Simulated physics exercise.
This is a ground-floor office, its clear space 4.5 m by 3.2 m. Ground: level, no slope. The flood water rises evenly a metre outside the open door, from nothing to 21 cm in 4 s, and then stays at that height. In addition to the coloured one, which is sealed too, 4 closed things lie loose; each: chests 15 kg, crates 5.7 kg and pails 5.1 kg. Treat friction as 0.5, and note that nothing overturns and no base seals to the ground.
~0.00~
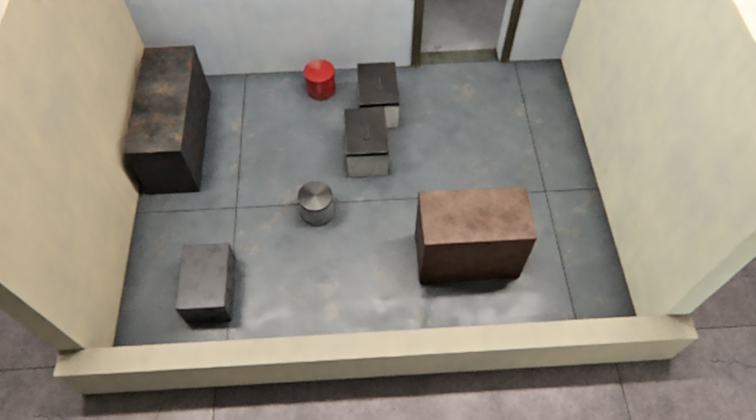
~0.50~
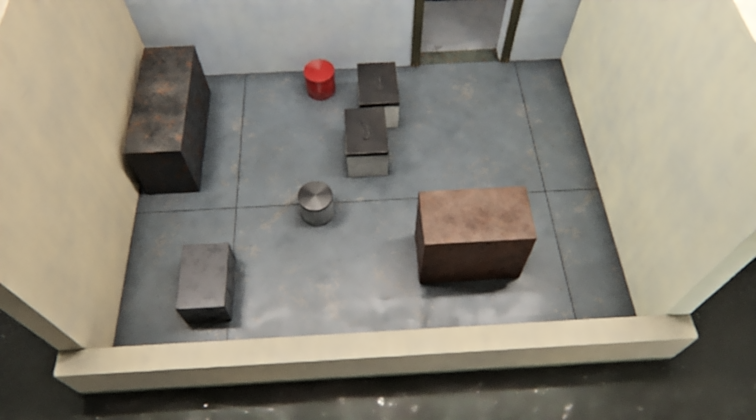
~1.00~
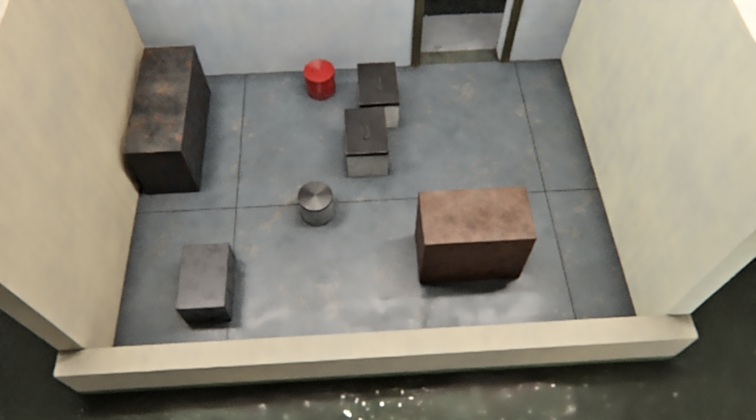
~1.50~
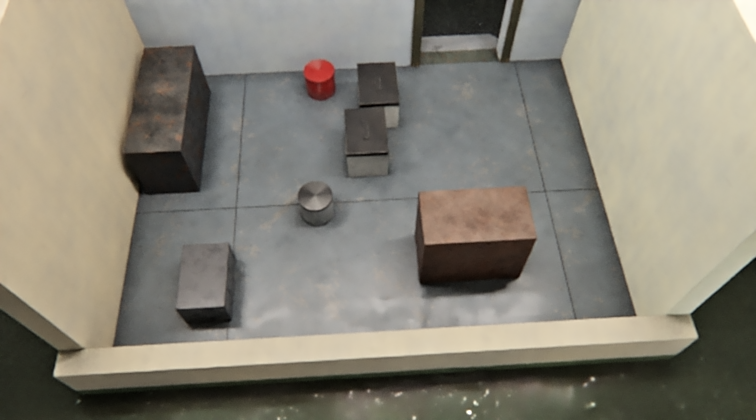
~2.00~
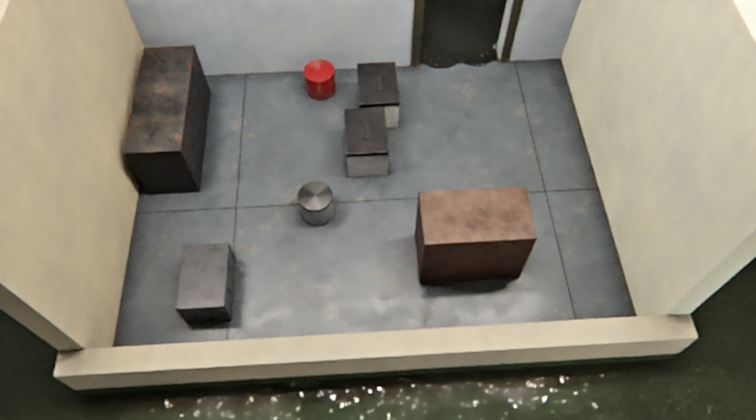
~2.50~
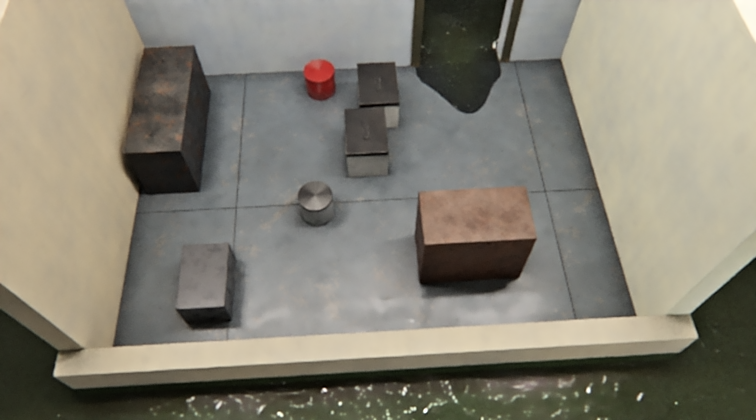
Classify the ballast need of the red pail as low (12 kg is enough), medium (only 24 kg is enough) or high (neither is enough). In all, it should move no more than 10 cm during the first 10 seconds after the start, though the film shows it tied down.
Low.
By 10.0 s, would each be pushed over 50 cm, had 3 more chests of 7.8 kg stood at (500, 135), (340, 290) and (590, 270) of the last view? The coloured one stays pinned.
The first comes out above the threshold, the second above the threshold, the third above the threshold.
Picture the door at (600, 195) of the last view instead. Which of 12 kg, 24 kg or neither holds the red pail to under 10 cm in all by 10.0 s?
The small mass already works.
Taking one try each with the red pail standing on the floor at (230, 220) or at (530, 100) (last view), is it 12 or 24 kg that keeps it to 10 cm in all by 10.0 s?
In order: Even the lighter mass works; even the lighter mass works.
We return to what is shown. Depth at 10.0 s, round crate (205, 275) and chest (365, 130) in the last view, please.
Some 11 cm at the first, some 4 cm at the second.
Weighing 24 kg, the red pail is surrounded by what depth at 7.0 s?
Depth: Approx. 1 cm.
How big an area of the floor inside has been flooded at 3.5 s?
I'd put it close to 3.0 m2.
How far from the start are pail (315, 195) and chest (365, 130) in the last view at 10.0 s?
They've ended up 0 cm and 0 cm away, in that order.
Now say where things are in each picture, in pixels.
In the first picture, the red pail at (319, 70) rests on the ground; 0.0 m2 under water; 0 of 5 have shifted.
In the second picture, the red pail at (319, 70), on the bottom; water covers 0.0 m2; 0 of 5 have shifted.
In the third picture, the red pail at (319, 70) rests on the ground; 0.0 m2 under water; 0 of 5 have shifted.
In the fourth picture, the red pail at (319, 70), on the bottom; 0.0 m2 under water; 0 of 5 have shifted.
In the fifth picture, the red pail at (319, 70) rests on the ground; 0.0 m2 under water; 0 of 5 have shifted.
In the sixth picture, the red pail at (319, 70) rests on the ground; water covers 0.4 m2; 0 of 5 have shifted.
After 3.5 s the red pail would be 0 cm from its start with 12 kg and 0 cm from its start with 24 kg; 0 cm of water round it then.
After 4.5 s the red pail would be 0 cm from its start with 12 kg and 0 cm from its start with 24 kg; 0 cm of water round it then.
After 7.0 s the red pail would be 0 cm from its start with 12 kg and 0 cm from its start with 24 kg; 1 cm of water round it then.
After 10.0 s the red pail would be 0 cm from its start with 12 kg and 0 cm from its start with 24 kg; 2 cm of water round it then.
